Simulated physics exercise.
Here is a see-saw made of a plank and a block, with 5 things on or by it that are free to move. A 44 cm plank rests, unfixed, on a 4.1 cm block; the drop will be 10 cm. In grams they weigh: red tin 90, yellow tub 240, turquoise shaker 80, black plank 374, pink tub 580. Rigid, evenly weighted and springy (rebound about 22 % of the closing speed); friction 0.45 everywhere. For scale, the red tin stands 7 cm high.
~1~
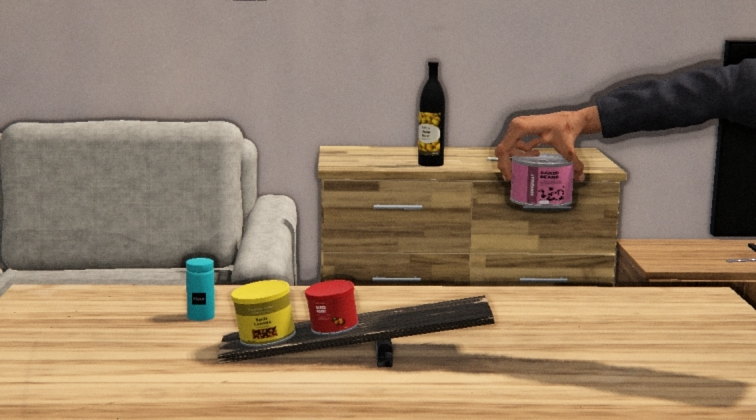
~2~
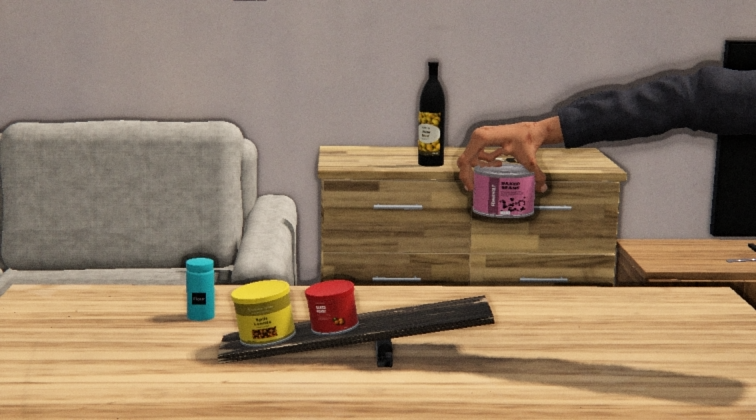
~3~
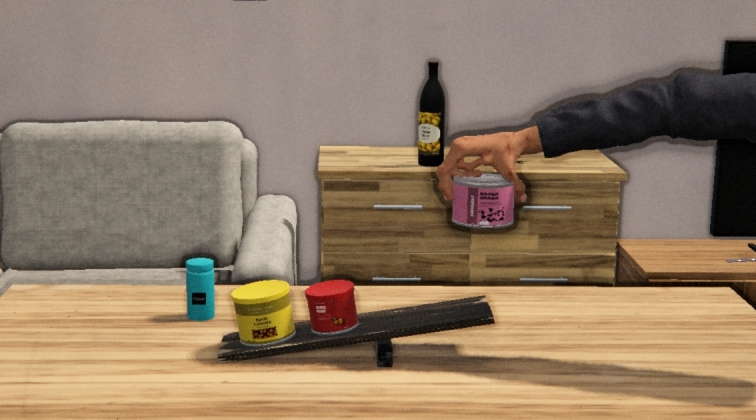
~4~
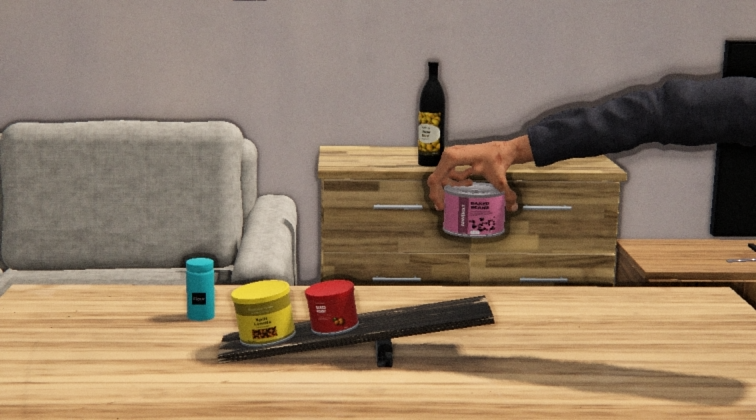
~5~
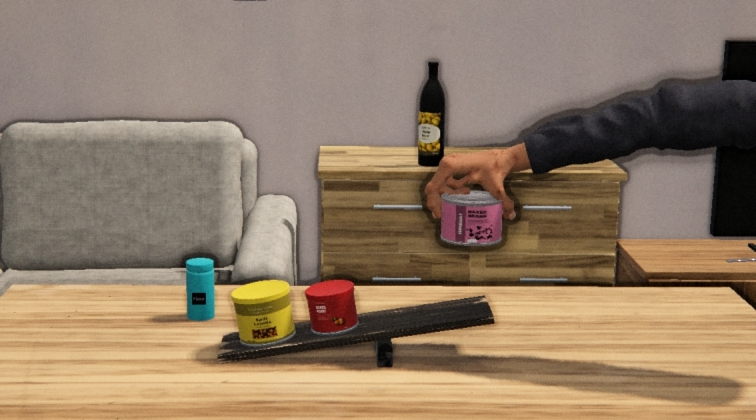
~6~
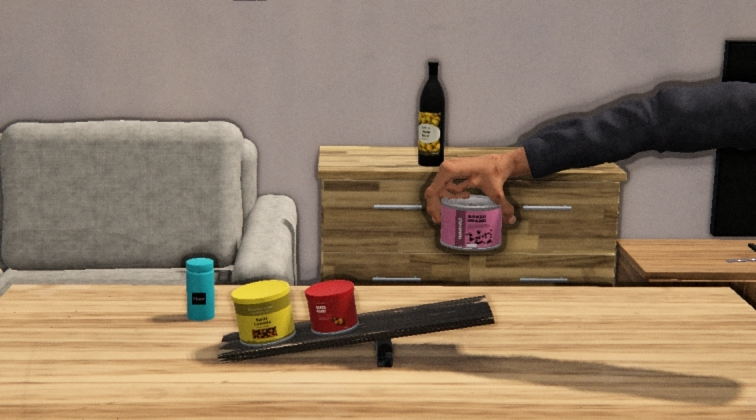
A hand carries a pink tub left and lowers it above the plank's raised end.
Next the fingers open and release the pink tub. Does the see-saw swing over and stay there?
In the end the plank comes down at its raised end.
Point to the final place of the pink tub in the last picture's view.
At about (467, 319).
Then, 0.30 s past the last view, plank at 5°, tipped the other way; pink tub shifted 14 cm near (464, 305); yellow tub at 14° to upright; red tin at 14° to upright.
Then, 0.40 s past the last view, plank at 14°, tipped the other way; pink tub at 14° to upright near (466, 319); yellow tub at 36° to upright; red tin at 29° to upright.
Finally, plank at 14°, tipped the other way; not toppled but over 4 cm from the start, red tin, yellow tub and pink tub; the other 2 still in place (within 4 cm). Final places as that camera would see them, pink tub near (467, 319). The plank tips across.
